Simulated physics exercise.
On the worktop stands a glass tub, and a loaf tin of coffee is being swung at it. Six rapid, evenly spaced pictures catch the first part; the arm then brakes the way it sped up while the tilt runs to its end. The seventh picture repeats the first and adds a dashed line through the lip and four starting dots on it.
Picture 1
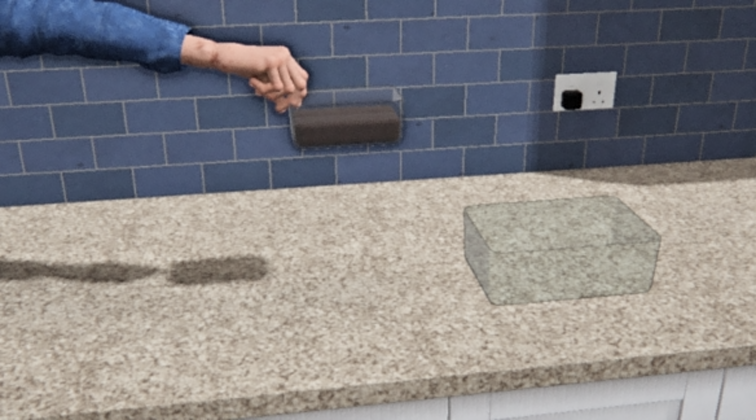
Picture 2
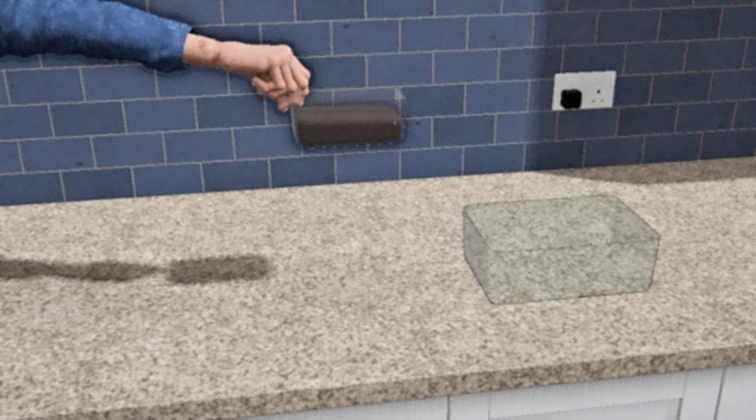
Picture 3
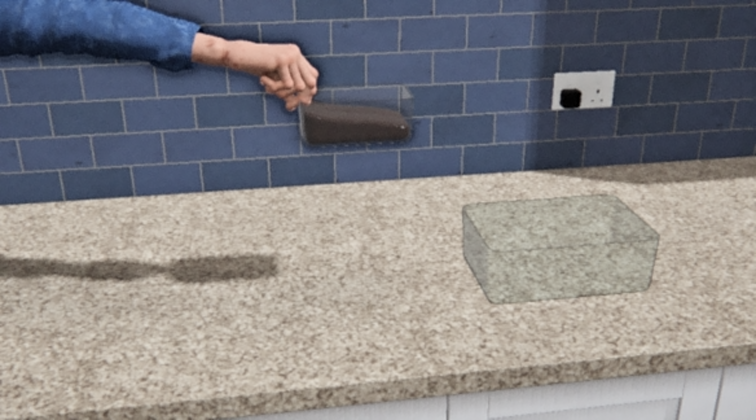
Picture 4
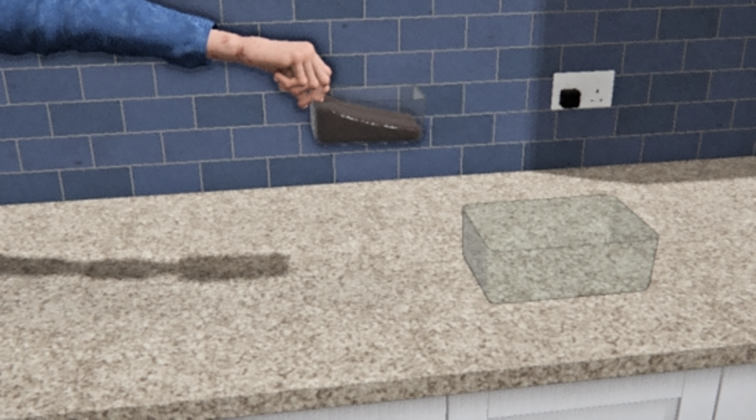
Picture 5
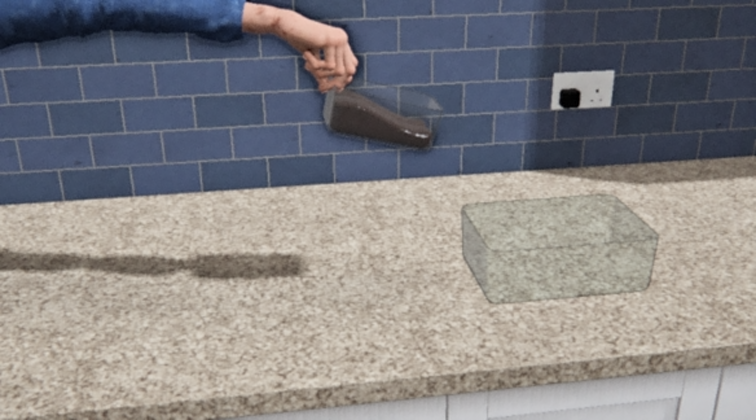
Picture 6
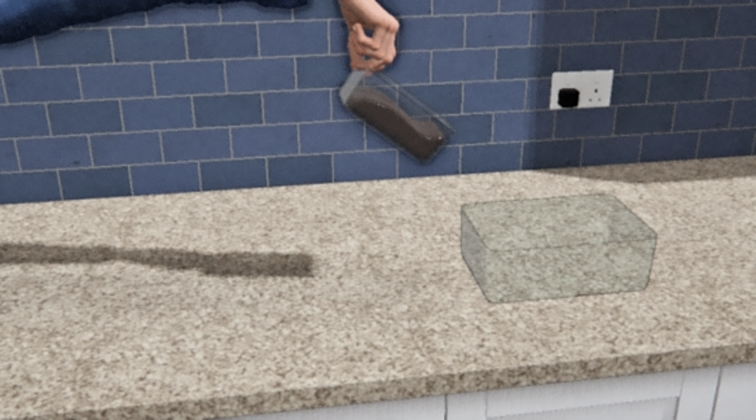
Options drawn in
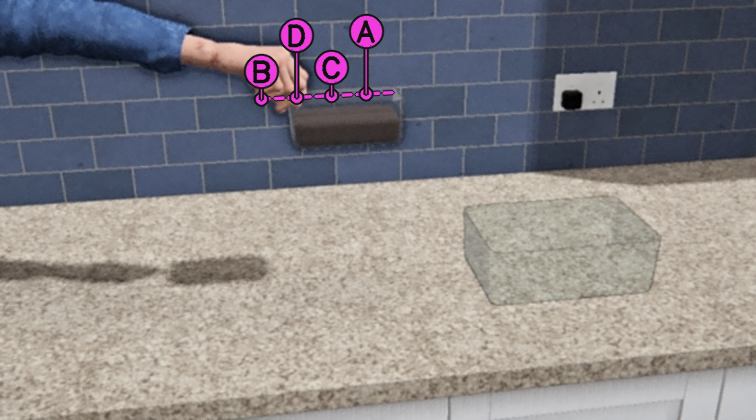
A hand in a blue sleeve moves a clear, loaf-shaped container of dark brown coffee a short way right above a speckled worktop, then tilts it downward to the right, the contents shifting inside, while a glass tub stays still.
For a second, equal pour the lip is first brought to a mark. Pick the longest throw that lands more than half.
A.
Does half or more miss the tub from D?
Yes.
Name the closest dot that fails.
C.
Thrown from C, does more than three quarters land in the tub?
No, it does not.
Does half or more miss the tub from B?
Yes, it does.
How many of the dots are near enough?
One.
In magenta, A at (366, 93); B at (261, 99); C at (331, 95); D at (296, 97).
For dot A, about 61 % lands in the tub, 31 % falls short and 8 % goes beside or beyond.
For dot B, about 0 % lands in the tub, 100 % falls short.
For dot C, about 23 % lands in the tub, 73 % falls short and 4 % goes beside or beyond.
For dot D, about 0 % lands in the tub, 99 % falls short.
